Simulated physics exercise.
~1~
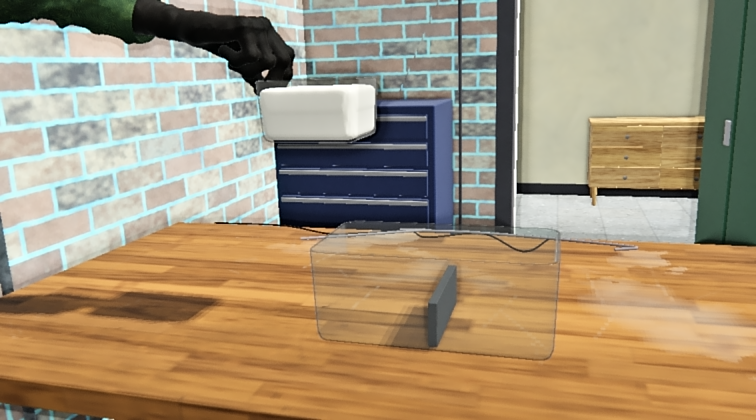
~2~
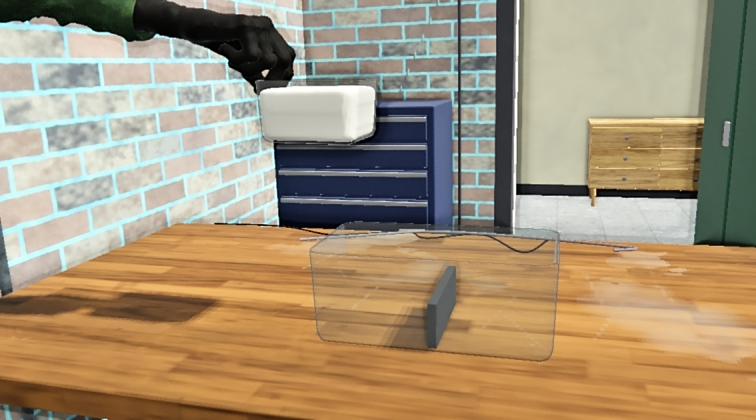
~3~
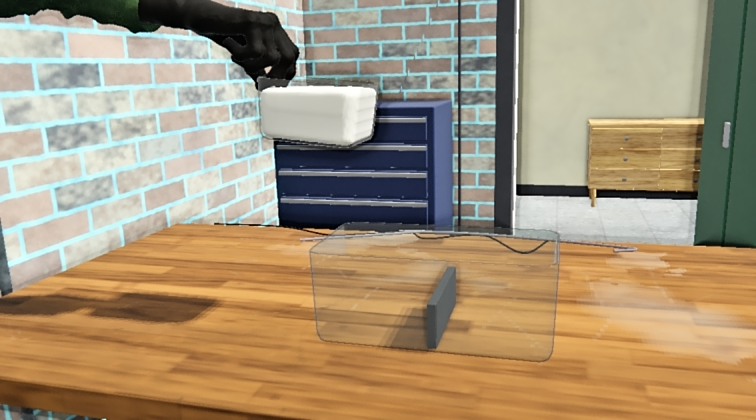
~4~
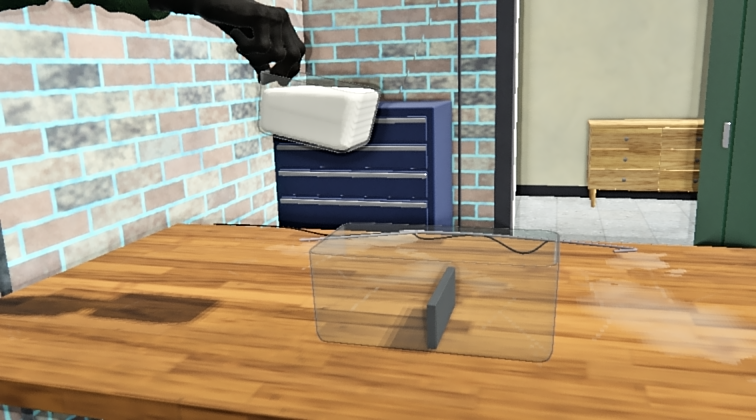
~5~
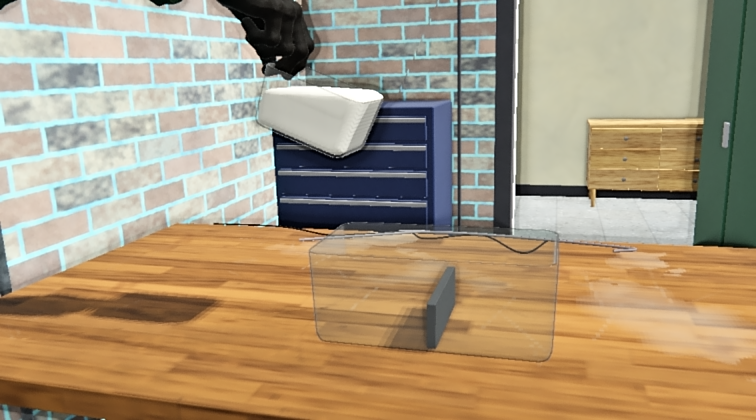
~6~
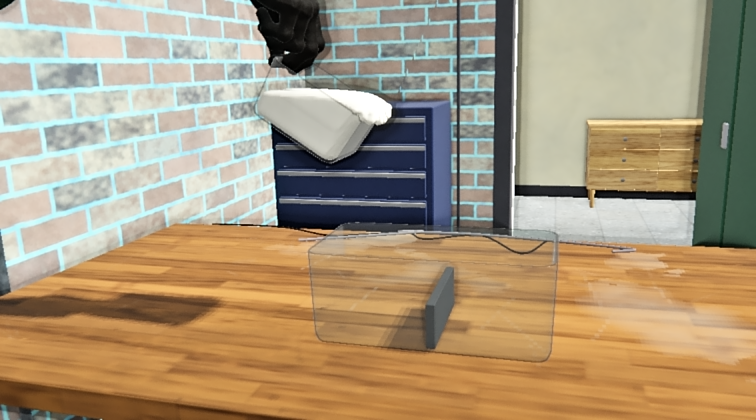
A dark hand tilts a white container of milk rightward above a clear, low-walled basin.
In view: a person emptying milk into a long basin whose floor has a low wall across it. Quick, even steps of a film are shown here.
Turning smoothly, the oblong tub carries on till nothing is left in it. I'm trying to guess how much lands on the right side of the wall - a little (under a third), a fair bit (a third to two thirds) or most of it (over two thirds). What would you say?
I would say a little, under a third.
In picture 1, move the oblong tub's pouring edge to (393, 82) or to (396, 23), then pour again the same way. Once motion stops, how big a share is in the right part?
The first start gives some 60 %, the second some 70 %.
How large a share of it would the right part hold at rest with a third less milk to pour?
It comes to around 5 percent.
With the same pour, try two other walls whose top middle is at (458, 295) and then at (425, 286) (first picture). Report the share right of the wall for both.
About 5 per cent on the first try, and 55 per cent on the second.
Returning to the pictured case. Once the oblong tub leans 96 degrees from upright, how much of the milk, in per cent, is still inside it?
About 20 %.
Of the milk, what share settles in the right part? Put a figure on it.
It comes to some 25 per cent.
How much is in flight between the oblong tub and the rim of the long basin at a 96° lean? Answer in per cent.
Something close to 45 percent of it.
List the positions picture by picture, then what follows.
In the first frame, it leans 0°; its right rim is at (367, 80); the milk meets the walls at (276, 90) and (367, 88); the long basin's rim runs from (329, 237) to (559, 247); the wall's top is at (443, 284).
In the second frame, it leans 1°; its right rim is at (367, 82); the milk meets the walls at (275, 90) and (367, 89).
In the third frame, it leans 6°; its right rim is at (369, 87); the milk meets the walls at (277, 90) and (369, 91).
In the fourth frame, it leans 13°; its right rim is at (371, 94); the milk meets the walls at (278, 90) and (371, 93).
In the fifth frame, it leans 22°; its right rim is at (373, 103); the milk meets the walls at (278, 91) and (372, 95); 2 per cent is over the edge.
In the sixth frame, it leans 33°; its right rim is at (373, 115); the milk meets the walls at (276, 93) and (372, 107); 7 per cent is over the edge.
A moment on, the oblong tub is tipped on its side and 19 per cent is still to pour, 21 is left of the wall and 15 right of it.
Next, the oblong tub is tipped right over and 2 per cent is still to pour, 69 is left of the wall and 22 right of it.
Then the oblong tub is tipped right over and 0 per cent is still to pour, 74 is left of the wall and 23 right of it.
Later the oblong tub is tipped right over and 0 per cent is still to pour, 74 is left of the wall and 23 right of it.
Finally, 74 per cent lies left of the wall, 23 right of it and 3 outside.
